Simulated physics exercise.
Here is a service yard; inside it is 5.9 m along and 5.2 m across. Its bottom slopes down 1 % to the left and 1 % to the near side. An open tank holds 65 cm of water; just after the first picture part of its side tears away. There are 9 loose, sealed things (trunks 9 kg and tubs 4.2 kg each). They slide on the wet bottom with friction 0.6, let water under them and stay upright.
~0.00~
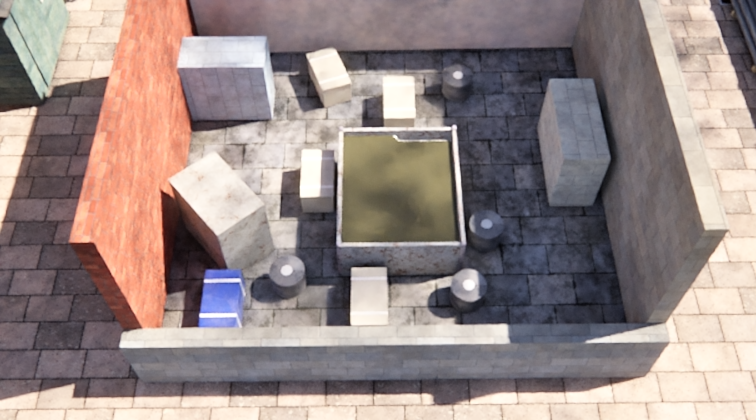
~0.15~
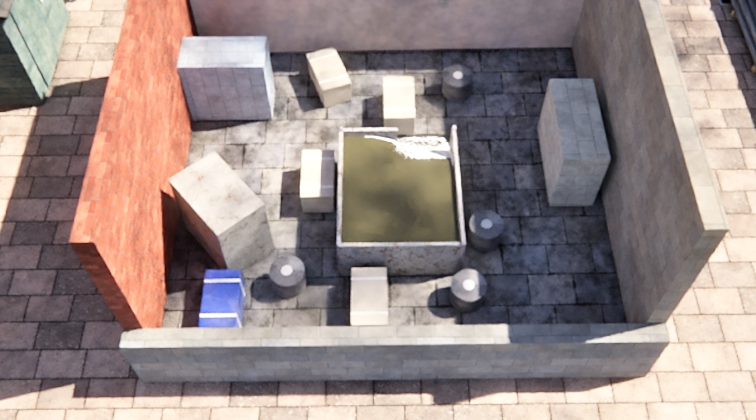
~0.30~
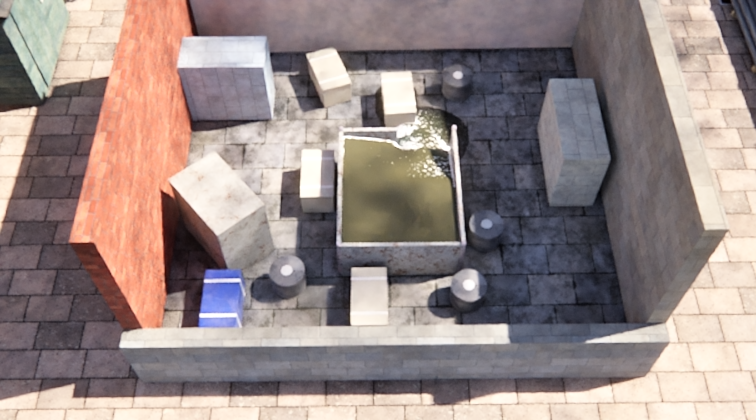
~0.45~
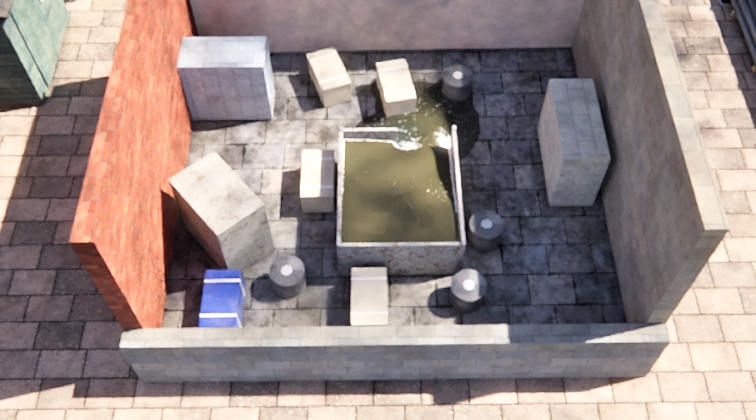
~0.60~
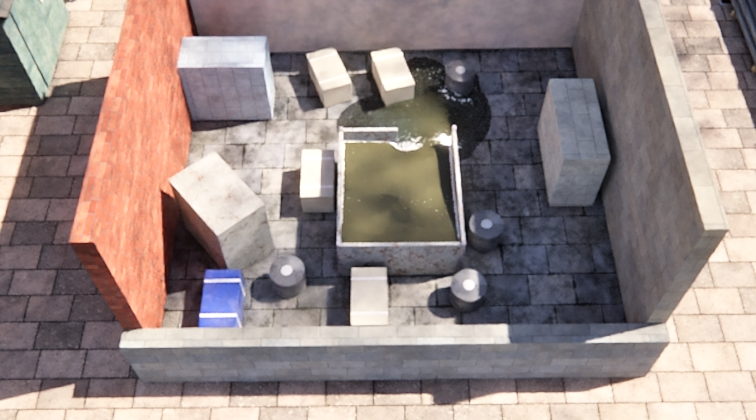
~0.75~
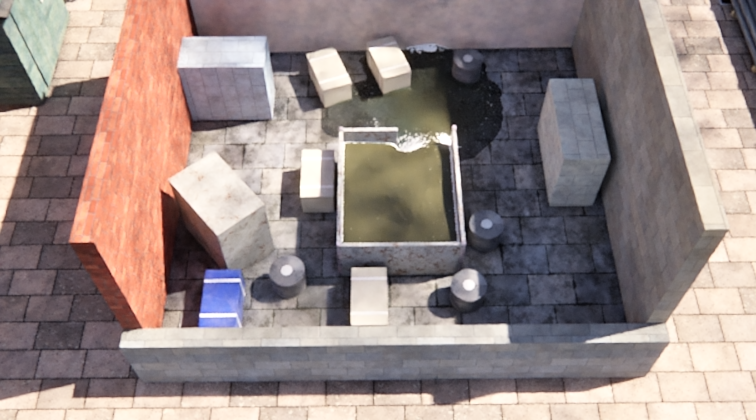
Murky water broke through the far side of an open tank in a walled yard and spread across the paving behind it, nudging a pale box and then a round tub slightly.
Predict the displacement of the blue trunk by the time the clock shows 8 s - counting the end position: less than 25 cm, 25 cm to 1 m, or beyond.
The blue trunk stays put.
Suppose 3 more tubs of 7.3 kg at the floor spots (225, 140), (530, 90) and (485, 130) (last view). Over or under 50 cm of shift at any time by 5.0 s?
In turn: Less, over, past it.
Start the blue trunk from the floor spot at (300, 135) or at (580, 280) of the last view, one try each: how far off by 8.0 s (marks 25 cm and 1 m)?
In turn: It gets carried off; it moves a short way.
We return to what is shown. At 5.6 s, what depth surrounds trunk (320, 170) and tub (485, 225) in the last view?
Roughly 5 and 4 cm.
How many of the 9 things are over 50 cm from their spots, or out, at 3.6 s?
I count 3.
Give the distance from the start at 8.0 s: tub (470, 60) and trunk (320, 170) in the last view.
In turn: 100 cm, 120 cm.
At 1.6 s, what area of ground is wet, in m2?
Some 11.0 m2.
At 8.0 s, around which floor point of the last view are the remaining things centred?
Near (354, 254).
After 1.6 s the blue trunk is near (221, 298), 0.0 m from its start, aground; 2 afloat.
After 3.6 s the blue trunk is near (221, 298), 0.0 m from its start, aground; 3 afloat.
After 5.6 s the blue trunk is near (221, 298), 0.0 m from its start, aground; 2 afloat.
After 8.0 s the blue trunk is near (221, 298), 0.0 m from its start, aground; 5 afloat.
